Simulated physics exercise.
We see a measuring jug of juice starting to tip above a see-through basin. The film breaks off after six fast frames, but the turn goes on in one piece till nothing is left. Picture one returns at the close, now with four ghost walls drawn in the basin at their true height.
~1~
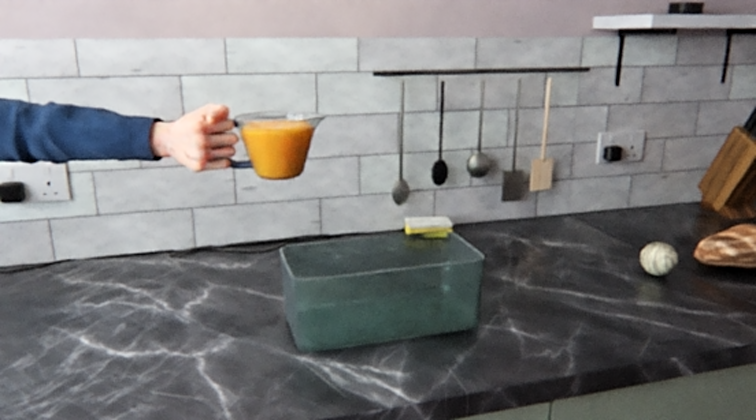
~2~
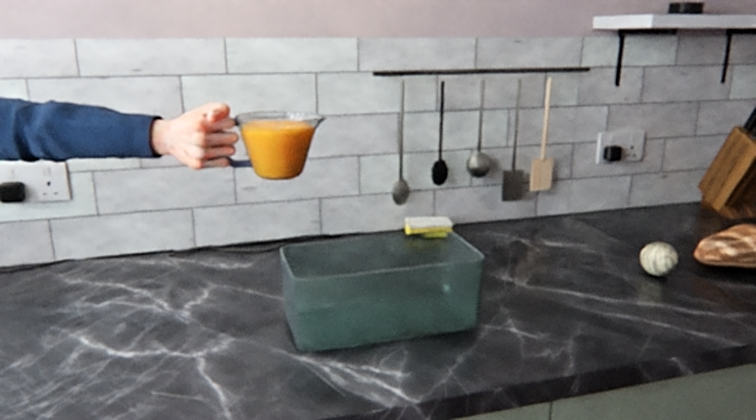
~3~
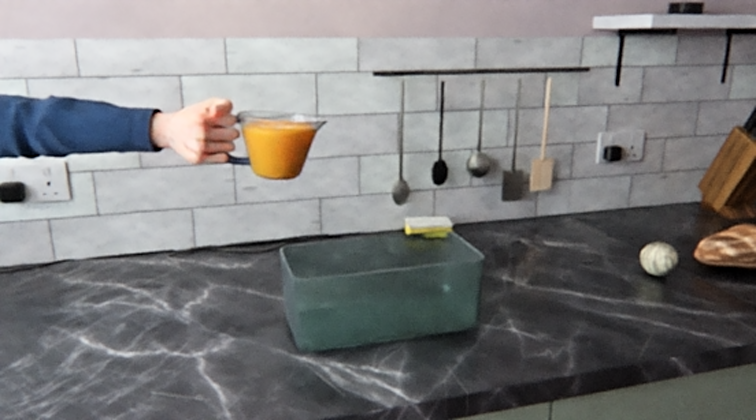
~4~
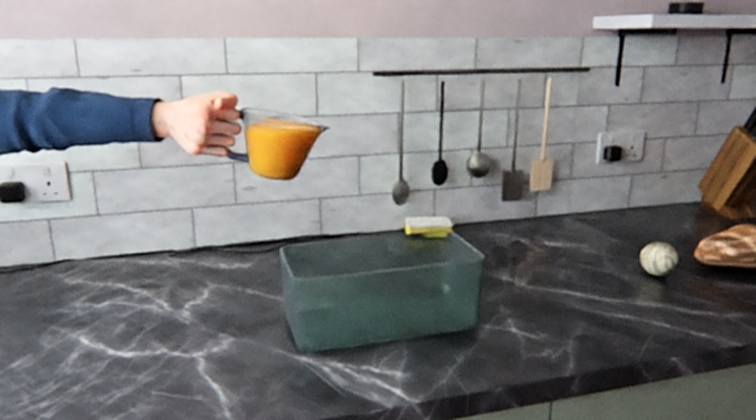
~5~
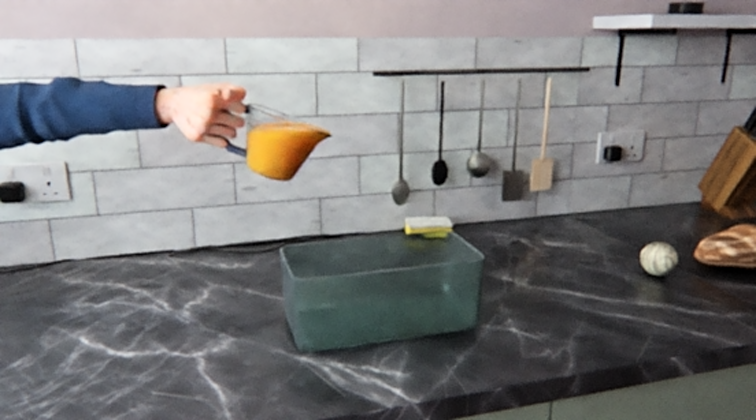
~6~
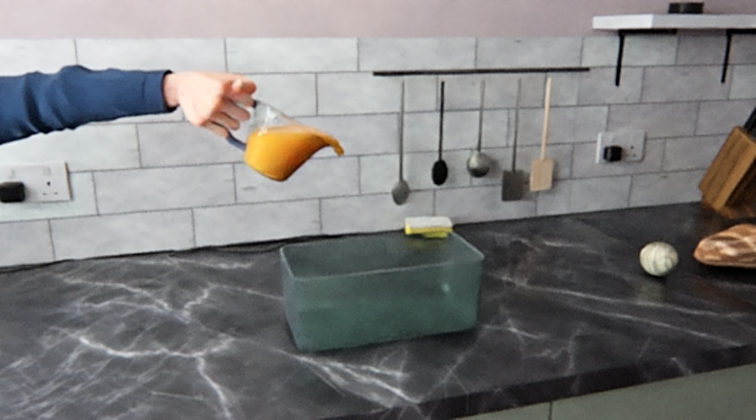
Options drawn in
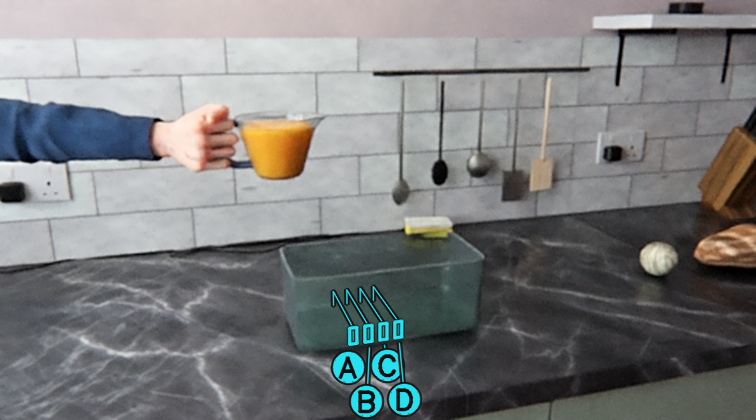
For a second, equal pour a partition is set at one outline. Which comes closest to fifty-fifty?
The best slot is C.
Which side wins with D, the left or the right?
The left one.
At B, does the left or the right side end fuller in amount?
The right one.
On the marked copy, A at (354, 349); B at (369, 347); C at (384, 345); D at (399, 342).
If A is chosen, about 13 % ends left of the wall and 85 % right of it.
If B is chosen, about 23 % ends left of the wall and 76 % right of it.
If C is chosen, about 48 % ends left of the wall and 50 % right of it.
If D is chosen, about 75 % ends left of the wall and 21 % right of it; 4 % is lost outside.
